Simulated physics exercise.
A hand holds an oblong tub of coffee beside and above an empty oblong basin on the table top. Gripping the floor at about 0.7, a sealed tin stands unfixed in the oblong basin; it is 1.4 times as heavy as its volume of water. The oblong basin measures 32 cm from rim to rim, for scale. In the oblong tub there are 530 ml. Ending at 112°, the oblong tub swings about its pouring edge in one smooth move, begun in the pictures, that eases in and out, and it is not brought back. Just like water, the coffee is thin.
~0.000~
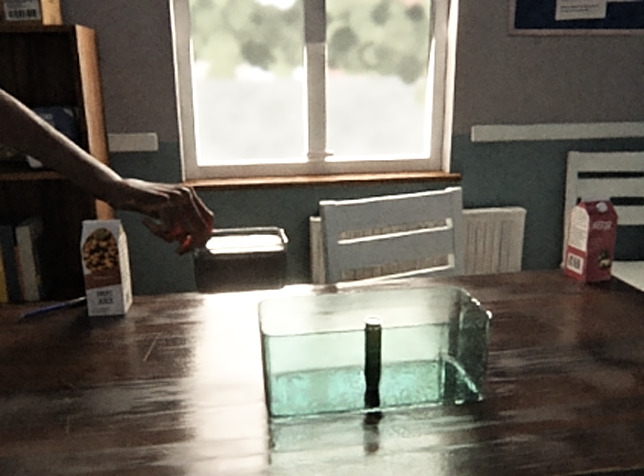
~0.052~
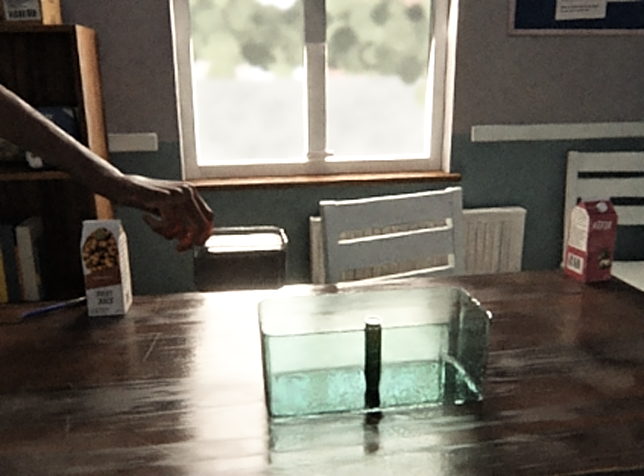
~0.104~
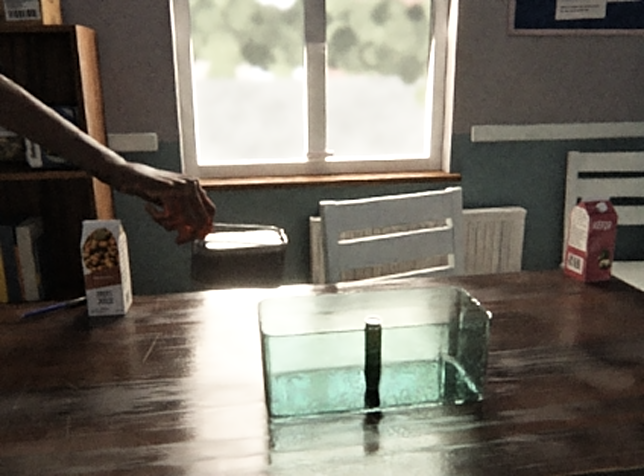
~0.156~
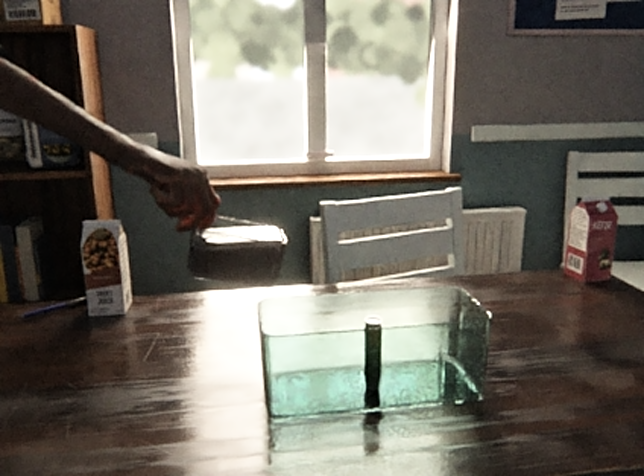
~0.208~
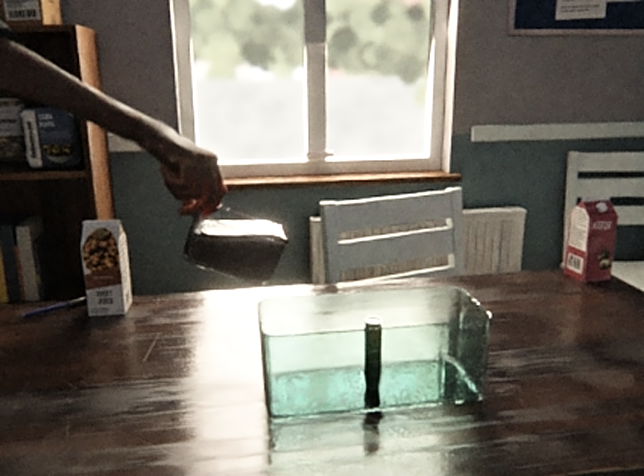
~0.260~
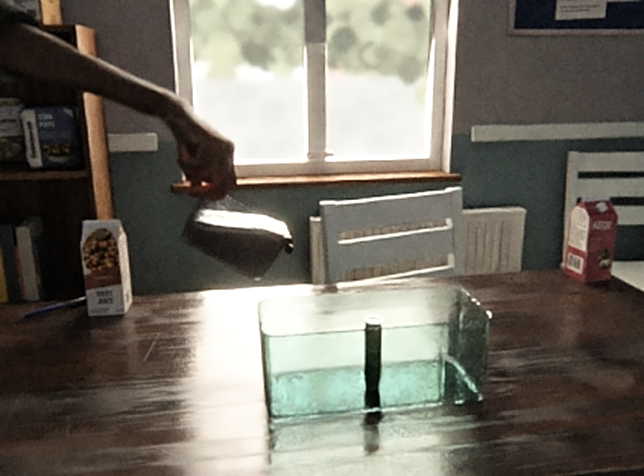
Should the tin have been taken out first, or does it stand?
It comes down.
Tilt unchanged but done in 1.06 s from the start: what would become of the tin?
The tin stays on its base.
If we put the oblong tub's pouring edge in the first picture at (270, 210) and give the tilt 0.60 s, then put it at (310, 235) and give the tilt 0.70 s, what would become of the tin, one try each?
Trial 1 - tin tips; trial 2 - tin stays standing.
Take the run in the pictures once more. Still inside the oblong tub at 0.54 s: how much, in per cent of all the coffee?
22 %.
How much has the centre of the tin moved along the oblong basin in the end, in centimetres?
The middle of the tin ends some 7.0 cm along the basin.
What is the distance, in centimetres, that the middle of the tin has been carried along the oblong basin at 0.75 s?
About 3 cm.
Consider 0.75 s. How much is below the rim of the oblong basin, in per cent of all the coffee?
Near 92 in a hundred.
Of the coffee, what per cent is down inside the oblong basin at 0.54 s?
Roughly 22 percent of it.
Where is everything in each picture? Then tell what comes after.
In the first picture, it leans 0°; its right rim is at (284, 237); the coffee meets the walls at (197, 247) and (282, 242); the oblong basin's rim runs from (260, 318) to (476, 303); the tin's top is at (373, 323).
In the second picture, it leans 2°; its right rim is at (284, 237); the coffee meets the walls at (196, 246) and (282, 241).
In the third picture, it leans 6°; its right rim is at (283, 237); the coffee meets the walls at (195, 243) and (282, 237).
In the fourth picture, it leans 13°; its right rim is at (283, 237); the coffee meets the walls at (193, 238) and (282, 233).
In the fifth picture, it leans 23°; its right rim is at (283, 238); the coffee meets the walls at (192, 228) and (280, 232); 2 per cent is over the edge.
In the sixth picture, it leans 34°; its right rim is at (282, 238); the coffee meets the walls at (191, 215) and (277, 227); 6 per cent is over the edge.
Then, 0.54 s in, the tilt is 98° and 22 per cent is still to pour; the tin stands where it began.
Then, 0.75 s in, the tilt is 112° and 1 per cent is still to pour; the tin leans 27°.
Then, 0.96 s in, the tilt is 112° and 0 per cent is still to pour; the tin lies on its side.
Then, 1.20 s in, the tilt is 112° and 0 per cent is still to pour; the tin lies on its side.
Finally, the tin lies on its side.
